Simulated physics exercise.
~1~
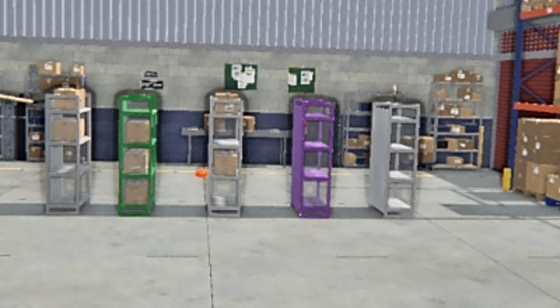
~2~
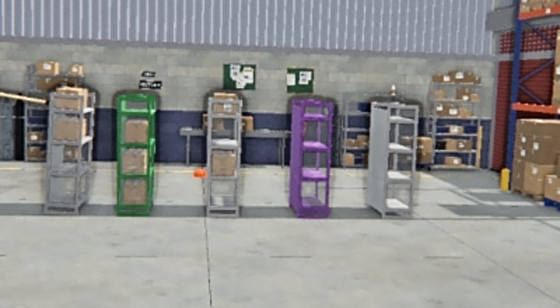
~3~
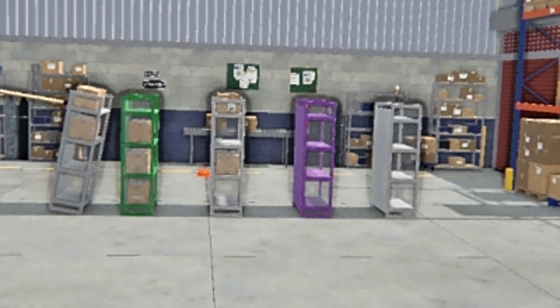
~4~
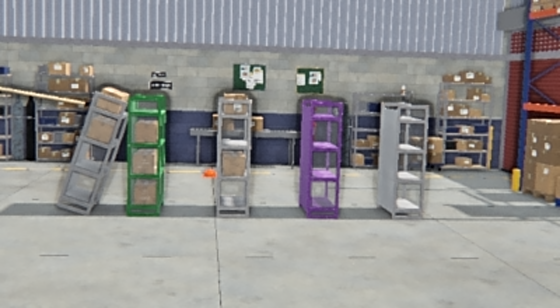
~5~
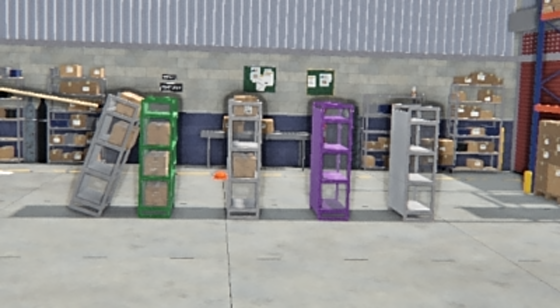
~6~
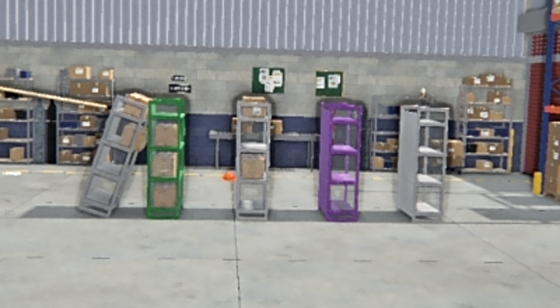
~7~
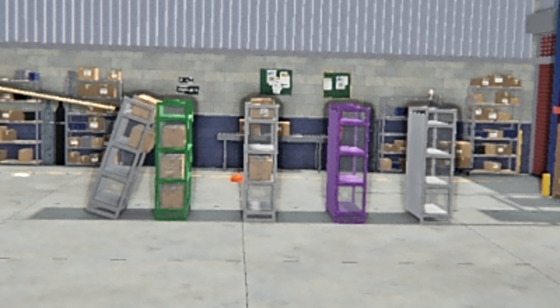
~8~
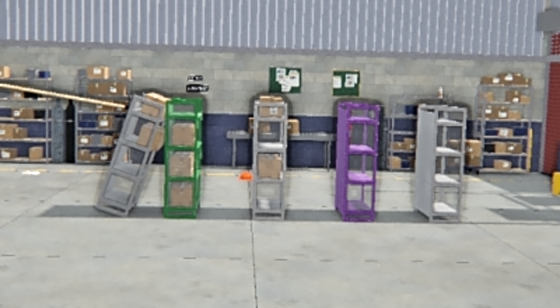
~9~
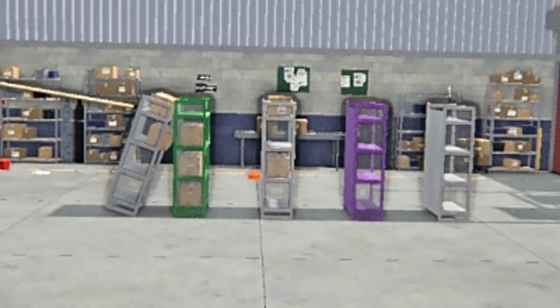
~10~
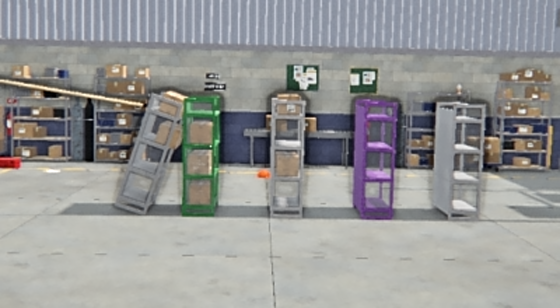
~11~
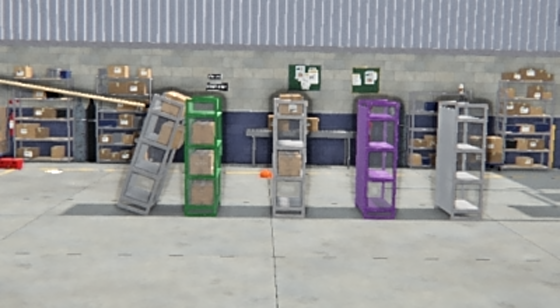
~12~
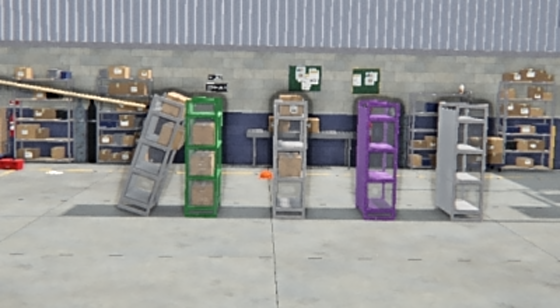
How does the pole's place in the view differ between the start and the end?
At the start only a short piece of the pole showed at the far left edge. By the end it sat farther right in the view, stretching in from the left edge to near the top of the leaning gray rack.
